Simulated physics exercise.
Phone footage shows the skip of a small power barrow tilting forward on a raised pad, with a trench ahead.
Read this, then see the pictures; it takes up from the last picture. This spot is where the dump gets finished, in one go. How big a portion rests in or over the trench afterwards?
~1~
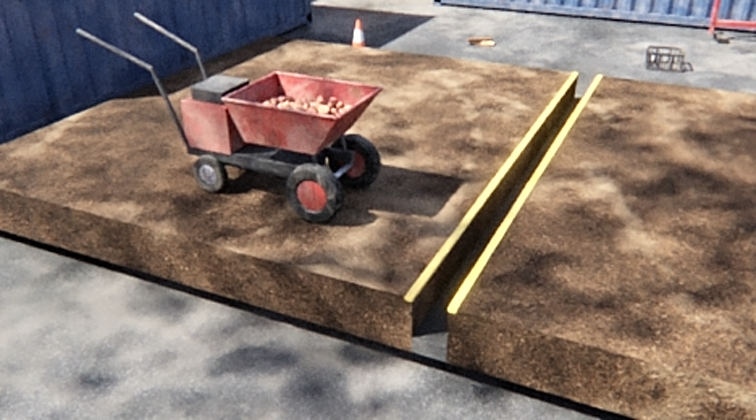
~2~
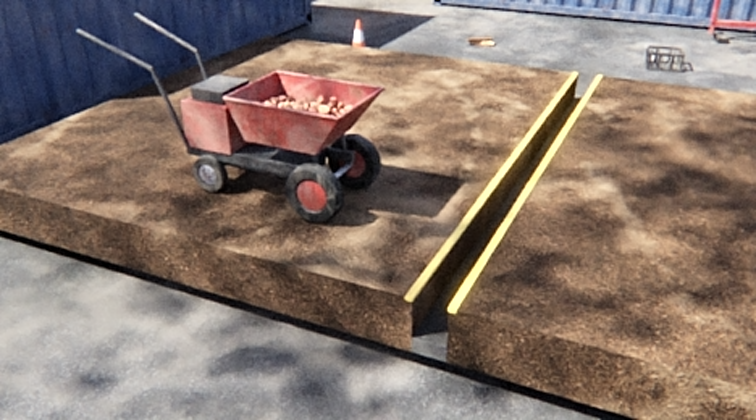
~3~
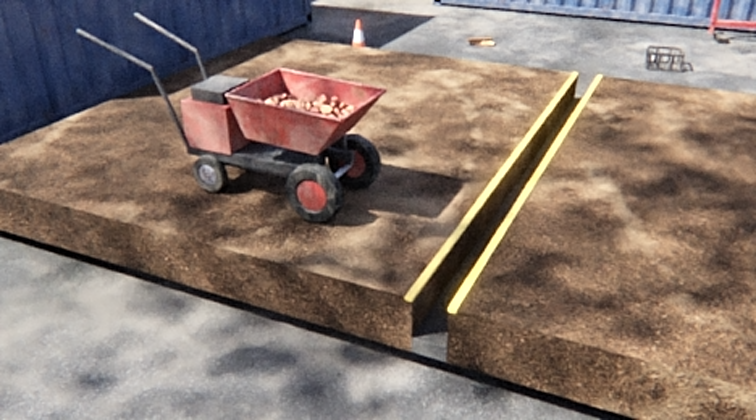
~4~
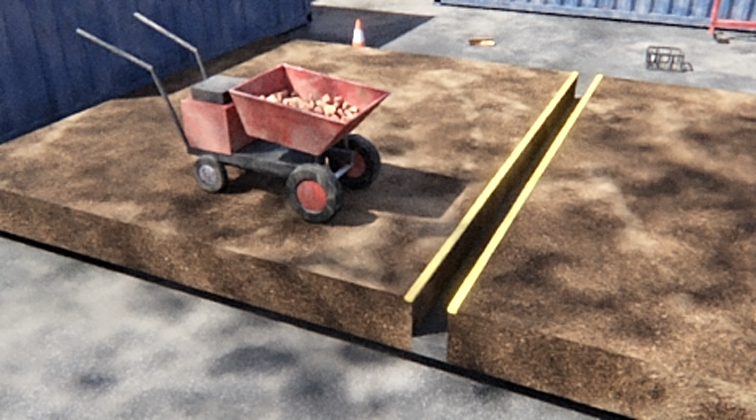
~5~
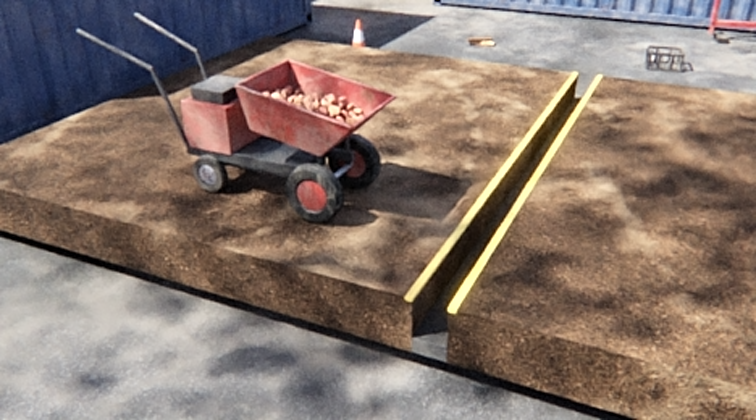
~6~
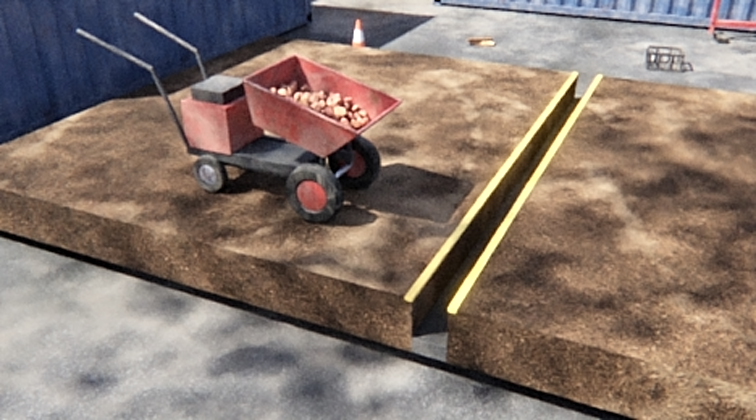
A minority of it.
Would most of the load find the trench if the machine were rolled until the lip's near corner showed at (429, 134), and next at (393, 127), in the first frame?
Respectively: A smaller portion, the bigger portion.
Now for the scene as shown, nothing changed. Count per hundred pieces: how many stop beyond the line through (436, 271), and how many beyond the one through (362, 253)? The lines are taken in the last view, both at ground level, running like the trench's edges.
Near 30 % and near 70 %, in that order.
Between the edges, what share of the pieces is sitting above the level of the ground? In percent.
It works out at about 0 percent.
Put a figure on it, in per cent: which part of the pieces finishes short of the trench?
Result: Close to 40 %.
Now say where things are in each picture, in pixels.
The first picture shows lip of the skip (337, 118), level; top of the load (305, 109), lumps of rubble; first edge of the trench (430, 269); far edge (471, 279), the trench under half as wide as the skip, and about as deep as wide.
The second picture shows lip of the skip (338, 119), level; top of the load (306, 109).
The third picture shows lip of the skip (341, 121), tipped barely; top of the load (298, 106).
The fourth picture shows lip of the skip (346, 124), tipped a little; top of the load (287, 109).
The fifth picture shows lip of the skip (352, 128), tipped a little; top of the load (292, 107).
The sixth picture shows lip of the skip (359, 134), tipped clearly; top of the load (290, 102); first edge of the trench (430, 269); far edge (471, 279).
Just after the last frame, skip tipped steeply; every one in the skip.
A moment on, skip tipped right over; the larger part in the skip; about a tenth short of the trench.
Further on, skip tipped right over; roughly a third in the skip; roughly half short of the trench; roughly a quarter in or heaped over the trench; just a few beyond it.
When it is over, skip tipped right over; roughly a third in the skip; roughly a third short of the trench; roughly a quarter in or heaped over the trench; just a few beyond it.
